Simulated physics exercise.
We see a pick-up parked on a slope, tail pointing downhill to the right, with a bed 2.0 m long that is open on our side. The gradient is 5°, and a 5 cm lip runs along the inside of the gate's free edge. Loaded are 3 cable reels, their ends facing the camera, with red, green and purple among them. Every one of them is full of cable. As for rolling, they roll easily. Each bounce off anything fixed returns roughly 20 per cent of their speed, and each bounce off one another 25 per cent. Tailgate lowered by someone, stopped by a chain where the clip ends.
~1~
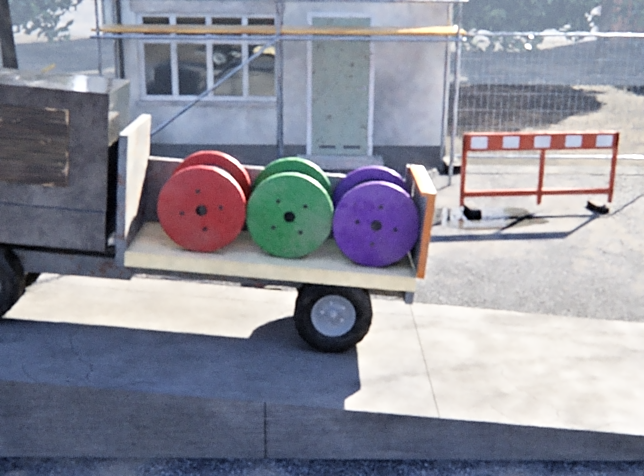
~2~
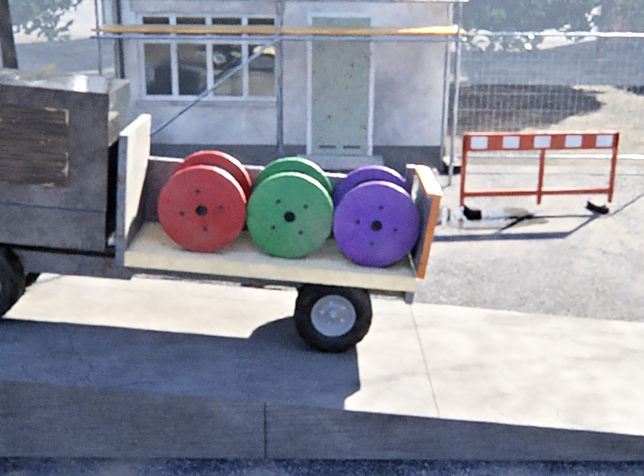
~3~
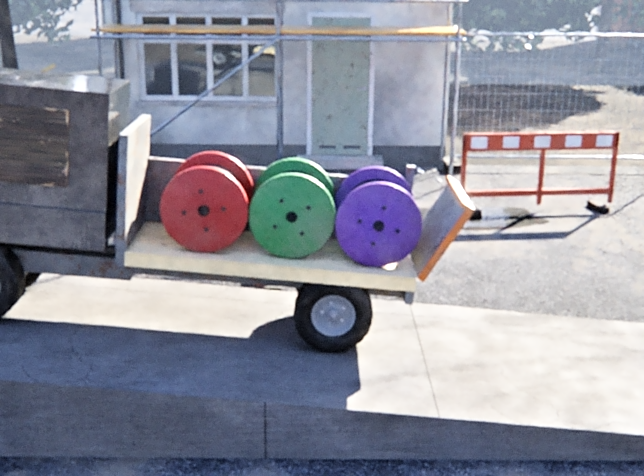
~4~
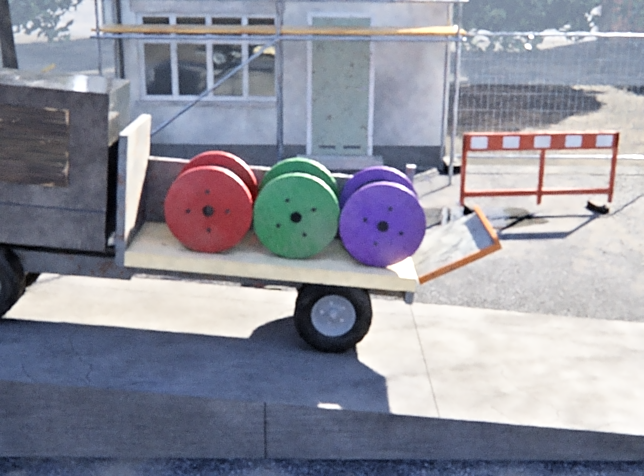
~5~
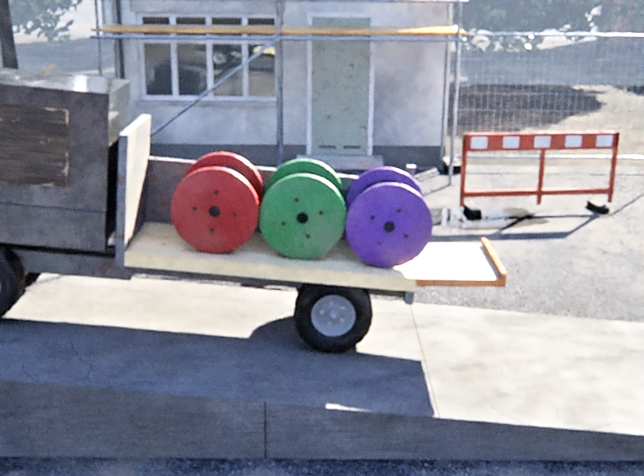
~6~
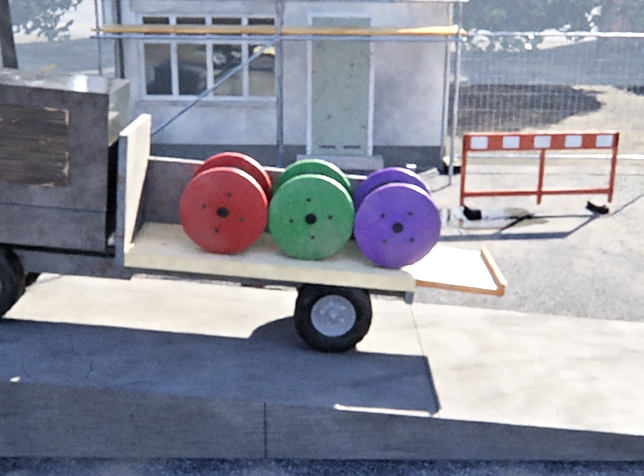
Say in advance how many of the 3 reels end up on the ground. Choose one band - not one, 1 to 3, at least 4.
Band: 1 to 3.
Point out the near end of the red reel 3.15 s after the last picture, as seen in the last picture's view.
Estimated pixel position: About (530, 243).
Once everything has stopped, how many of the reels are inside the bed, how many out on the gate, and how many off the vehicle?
0 - 0 - 3.
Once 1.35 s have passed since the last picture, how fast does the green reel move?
Speed approx. 0.6 m/s.
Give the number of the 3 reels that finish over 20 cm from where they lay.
3.
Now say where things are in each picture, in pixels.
Red (202, 210), green (289, 218), purple (376, 226); gate 85° above level, tip at (432, 195); 3 of the 3 make up the bottom layer on the bed, in the first picture.
Red (202, 210), green (290, 218), purple (377, 226); gate 81° above level, tip at (438, 196), in the second picture.
Red (204, 210), green (292, 218), purple (379, 226); gate 58° above level, tip at (470, 210), in the third picture.
Red (208, 210), green (296, 219), purple (383, 227); gate 26° above level, tip at (498, 246), in the fourth picture.
Red (215, 211), green (302, 219), purple (389, 227); gate 0° below level, tip at (503, 283), in the fifth picture.
Red (223, 212), green (311, 220), purple (398, 228); gate 7° below level, tip at (501, 292), in the sixth picture.
Another 1.3 s on from the last picture, red is on the bed, 55 cm short of the hinge, rolling right; green is on the gate, 5 cm past the hinge, rolling right; purple is dropping off the gate; 1 gone off the back.
Another 3.1 s on from the last picture, red is dropping off the gate; green is out on the ground; purple is off the vehicle; 3 gone off the back.
In the end (5.0 s after the last picture), red is out on the ground; green is off the vehicle; purple is out on the ground; 3 gone off the back.
